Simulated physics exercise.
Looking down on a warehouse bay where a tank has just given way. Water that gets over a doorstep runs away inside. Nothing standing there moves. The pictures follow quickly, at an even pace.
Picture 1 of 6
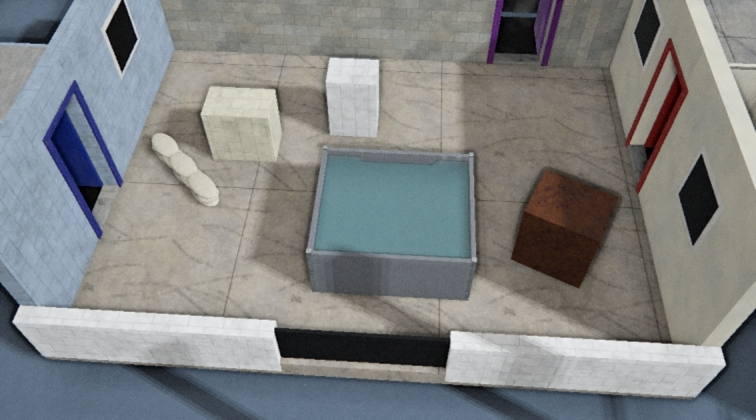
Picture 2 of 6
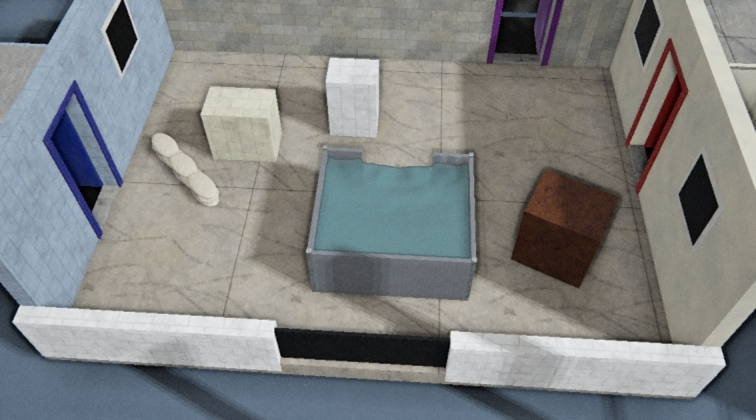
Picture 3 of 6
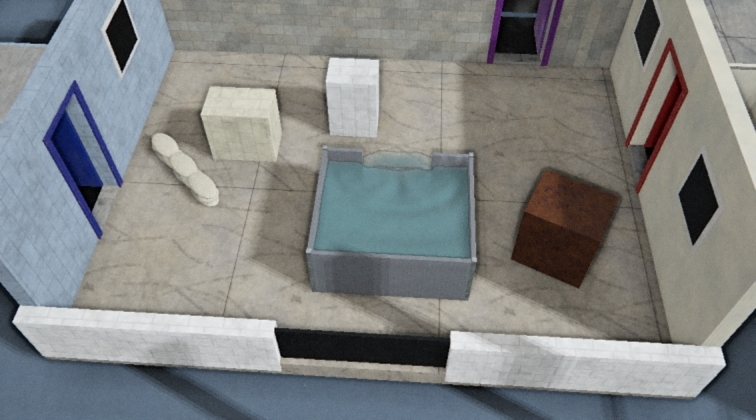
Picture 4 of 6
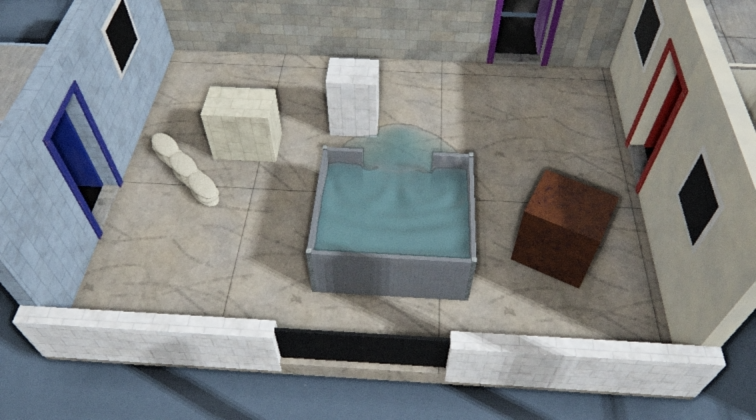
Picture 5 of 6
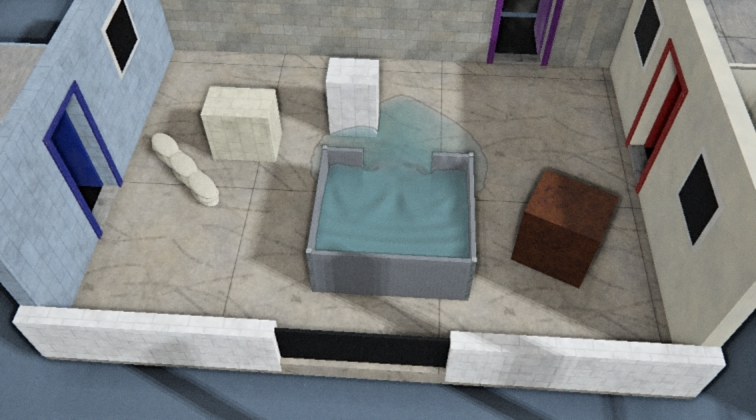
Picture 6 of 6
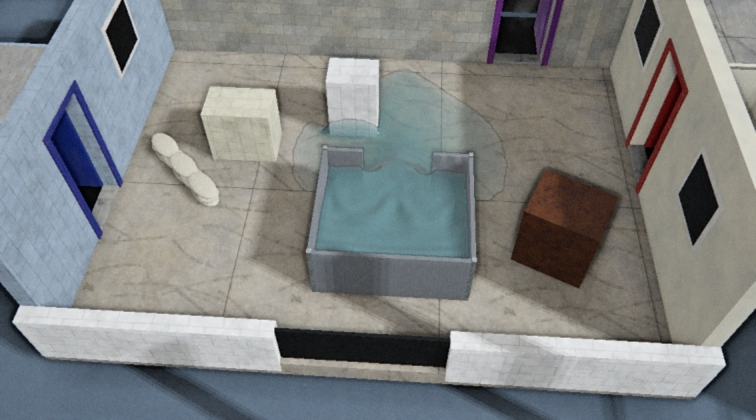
Teal water, still at first in an open grey tank, pours through a gap in the tank's far side and fans out across the floor, its thin front reaching around the white block. The steady high view looks down into a stone-floored bay with a blue-framed doorway left, purple at back and red right. A cream block and pale lumpy object at left and a rusty-brown block at right stay still.
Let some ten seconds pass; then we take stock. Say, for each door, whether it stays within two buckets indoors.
Result: The purple door receives more than two buckets; the red door receives no more than two buckets; the blue door receives no more than two buckets.
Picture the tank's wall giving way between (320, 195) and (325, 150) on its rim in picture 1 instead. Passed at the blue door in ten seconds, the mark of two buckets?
Then: The blue door tops the mark.
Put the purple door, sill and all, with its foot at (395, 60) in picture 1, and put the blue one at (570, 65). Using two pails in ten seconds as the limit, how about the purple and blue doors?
One by one: The purple door passes that mark, the blue door is over.
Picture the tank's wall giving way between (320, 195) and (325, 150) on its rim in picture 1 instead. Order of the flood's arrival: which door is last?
It would be the red-painted one.
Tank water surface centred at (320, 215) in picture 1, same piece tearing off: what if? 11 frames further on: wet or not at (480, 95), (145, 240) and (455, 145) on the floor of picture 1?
In turn: Wet, clear, under water.
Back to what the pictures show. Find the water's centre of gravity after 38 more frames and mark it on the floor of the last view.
The water centres close to (396, 167).
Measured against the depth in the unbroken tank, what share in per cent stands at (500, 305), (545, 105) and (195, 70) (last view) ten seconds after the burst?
Readings in sequence: 10, 6, 8 percent.
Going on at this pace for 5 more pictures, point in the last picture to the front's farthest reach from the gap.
Look around (533, 70).
A moment on, water covers 25 % of the floor; the purple door wet at the sill, nothing in, the red door not reached, the blue door not reached.
Next, water covers 45 % of the floor; the purple door over two buckets in, the red door not reached, the blue door not reached.
Then, water covers 60 % of the floor; the purple door far over two buckets in, the red door wet at the sill, nothing in, the blue door not reached.
Later, water covers 90 % of the floor; the purple door far over two buckets in, the red door wet at the sill, nothing in, the blue door wet at the sill, nothing in.
In the end, water covers 95 % of the floor; the purple door far over two buckets in, the red door wet at the sill, nothing in, the blue door wet at the sill, nothing in.
